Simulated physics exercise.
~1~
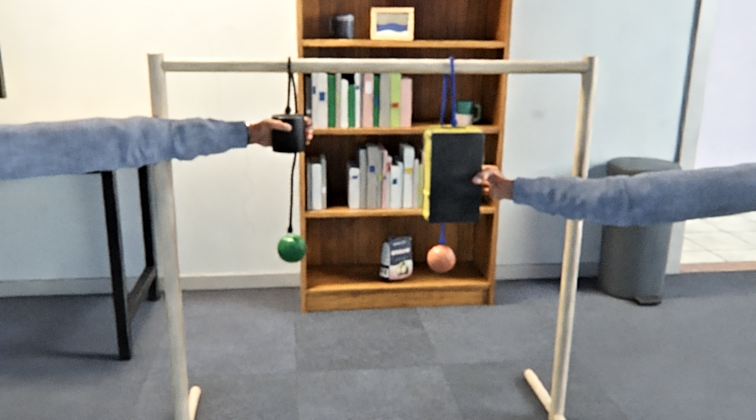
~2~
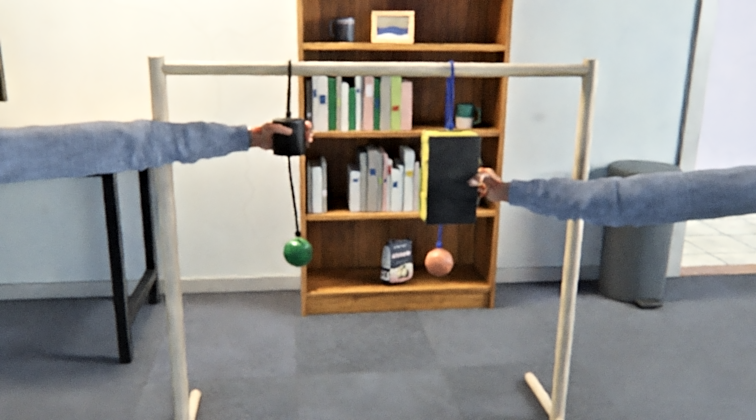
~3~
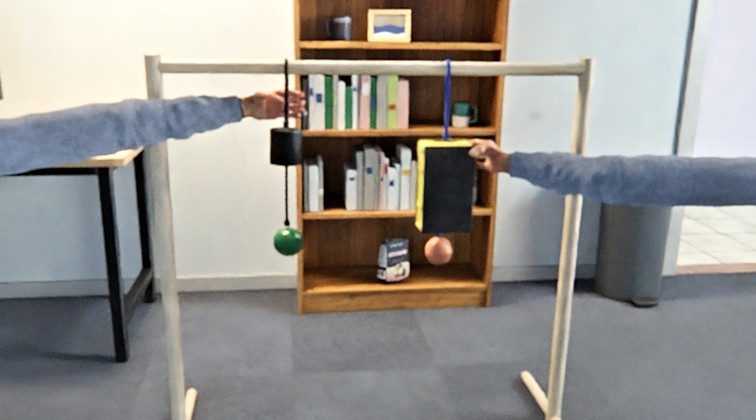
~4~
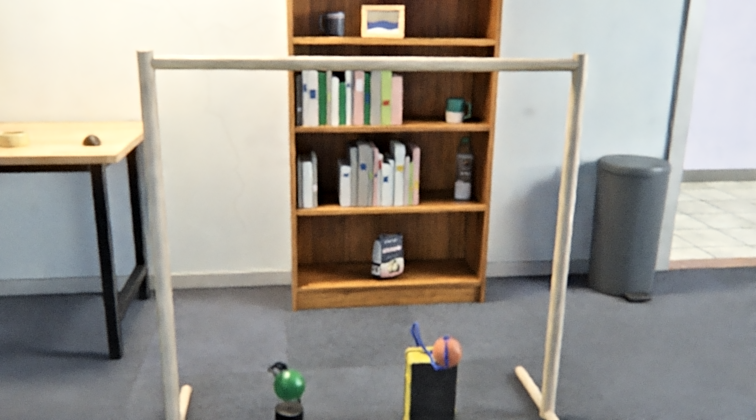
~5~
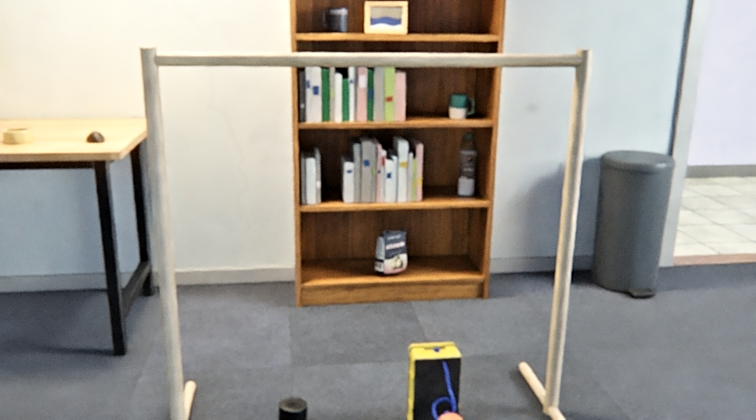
A small black cylinder and a yellow-edged black case, each held by a hand, hang from a wooden rail on cords with a green ball and an orange ball at the other ends; the hands release them, both drop, and they end on the floor.
